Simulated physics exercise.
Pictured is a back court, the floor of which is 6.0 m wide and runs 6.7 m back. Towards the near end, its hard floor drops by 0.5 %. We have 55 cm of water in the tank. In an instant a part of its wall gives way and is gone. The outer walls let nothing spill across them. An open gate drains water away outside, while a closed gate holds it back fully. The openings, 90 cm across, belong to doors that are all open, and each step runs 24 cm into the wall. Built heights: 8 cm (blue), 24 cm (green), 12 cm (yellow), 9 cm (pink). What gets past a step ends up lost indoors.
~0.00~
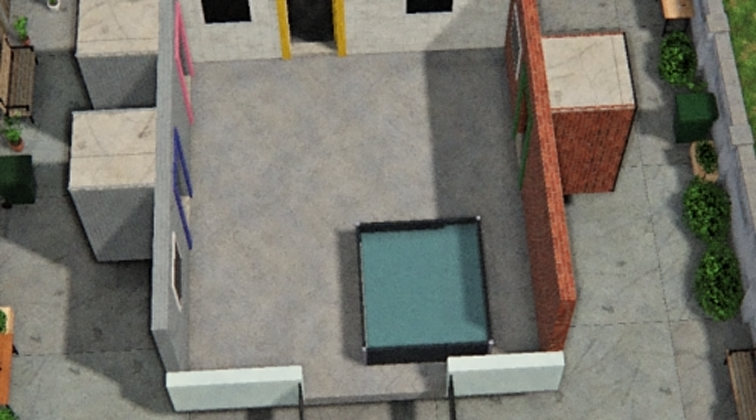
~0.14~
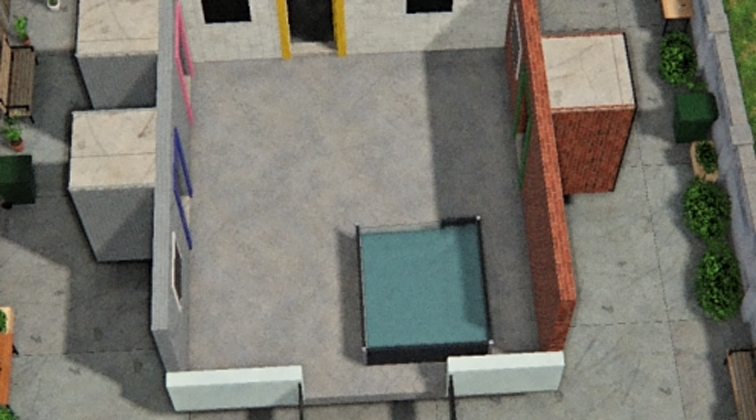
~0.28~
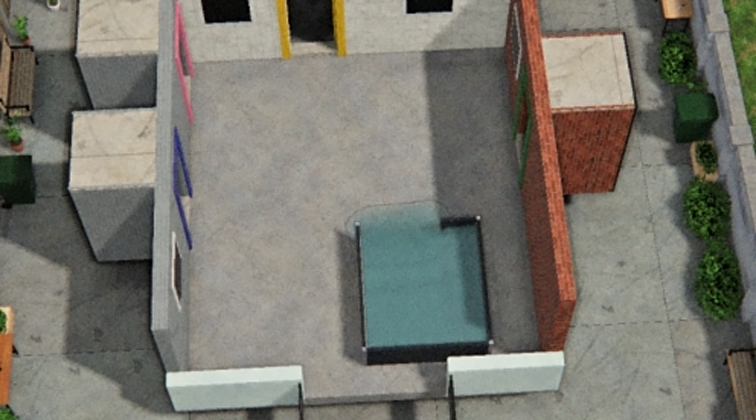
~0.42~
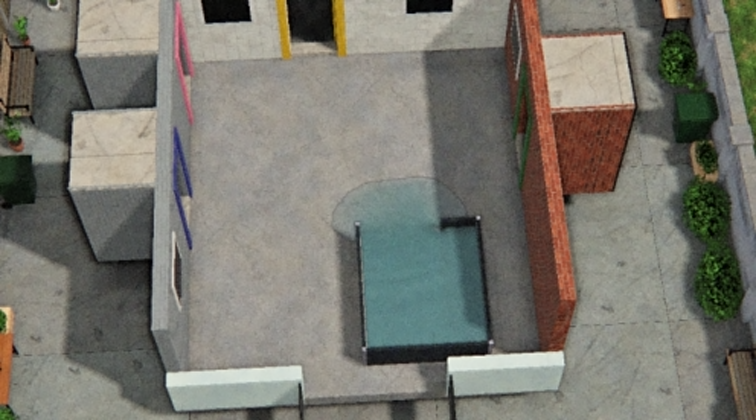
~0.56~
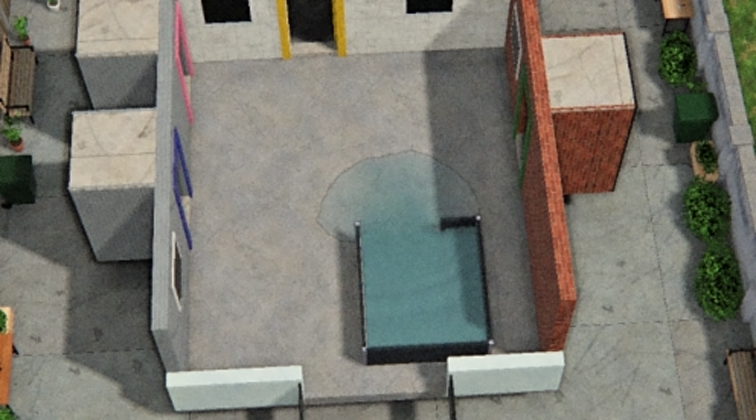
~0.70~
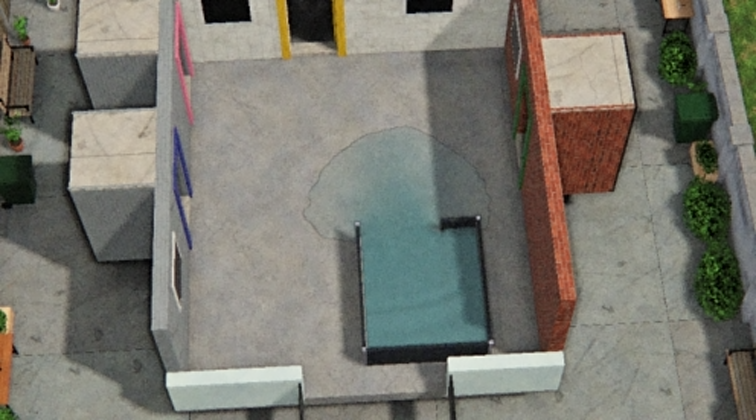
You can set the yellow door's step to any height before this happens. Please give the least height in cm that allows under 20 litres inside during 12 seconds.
It would have to be roughly 15 cm high.
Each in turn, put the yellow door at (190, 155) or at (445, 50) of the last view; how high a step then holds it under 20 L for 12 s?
First place around 7.0 cm, second around 15 cm.
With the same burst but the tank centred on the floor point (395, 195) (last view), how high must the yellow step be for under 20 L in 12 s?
It must be around 24 cm tall.
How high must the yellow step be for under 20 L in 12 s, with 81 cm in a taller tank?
Minimum height: Approx. 24 cm.
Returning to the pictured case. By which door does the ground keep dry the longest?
It's the blue door.
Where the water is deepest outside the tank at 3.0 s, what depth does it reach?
34 cm.
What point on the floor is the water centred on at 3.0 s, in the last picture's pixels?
Approximately (391, 192).
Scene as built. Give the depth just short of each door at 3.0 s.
At the blue door the depth is 0 cm, at green 2 cm, at yellow 21 cm and at pink 11 cm.
After 1.4 s water covers 35 % of the floor, deepest (28 cm) near (392, 229); it has not reached the yellow door.
After 3.0 s water covers 55 % of the floor, deepest (34 cm) near (192, 63); 21 cm at the yellow door, 22 litres in over its 12 cm step.
After 12.0 s water covers 100 % of the floor, deepest (11 cm) near (189, 391); 6 cm at the yellow door, 44 litres in over its 12 cm step.
At the yellow door as built, the water arrived by 1.8 s and peaked near 21 cm at 3.0 s.
With a step of 13.5 cm, 30 litres would have come in within the 12 s; with 18.5 cm, 3 litres. So under 20 litres takes about 15 cm.
